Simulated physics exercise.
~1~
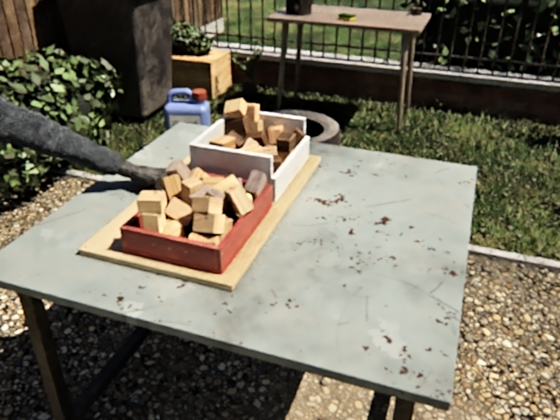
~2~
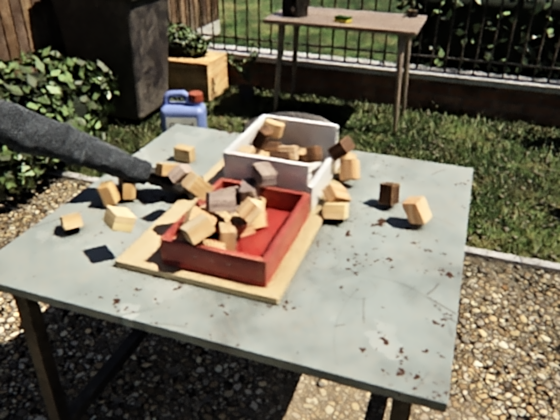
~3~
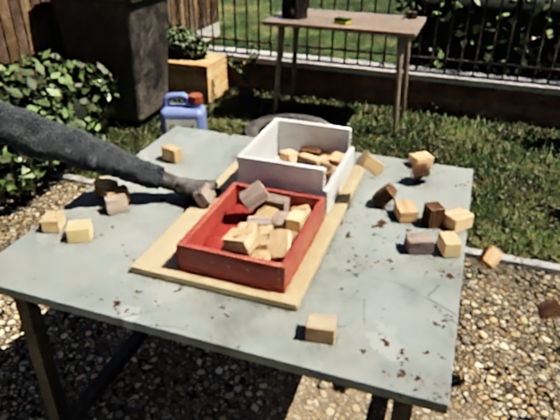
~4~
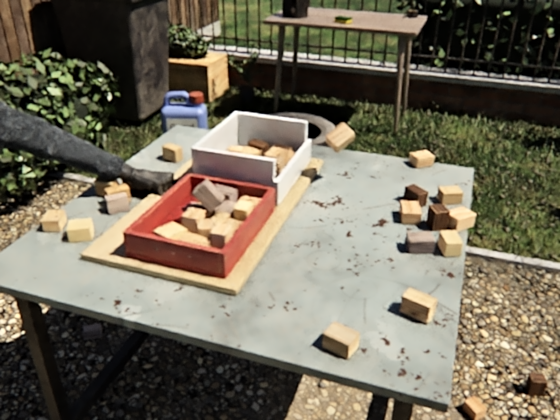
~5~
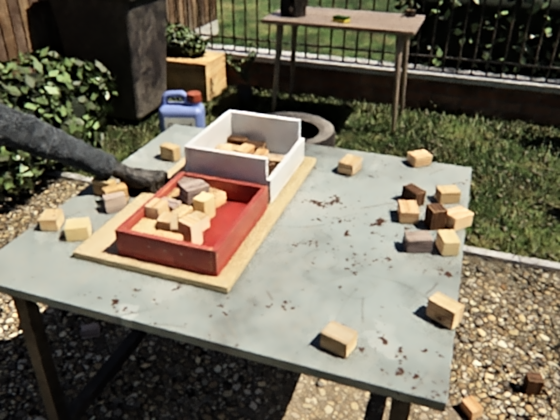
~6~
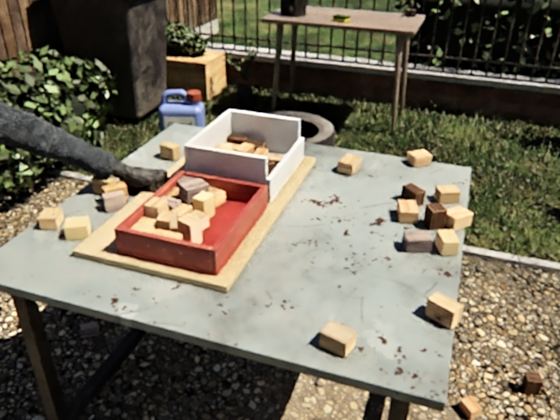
The clip shows a white tote and a red tote heaped with wooden blocks on a board, which slides right and back on an outdoor table beside a dark, arm-like shape. Blocks spill across the table and onto the ground, and finally the totes rest still, each partly filled.
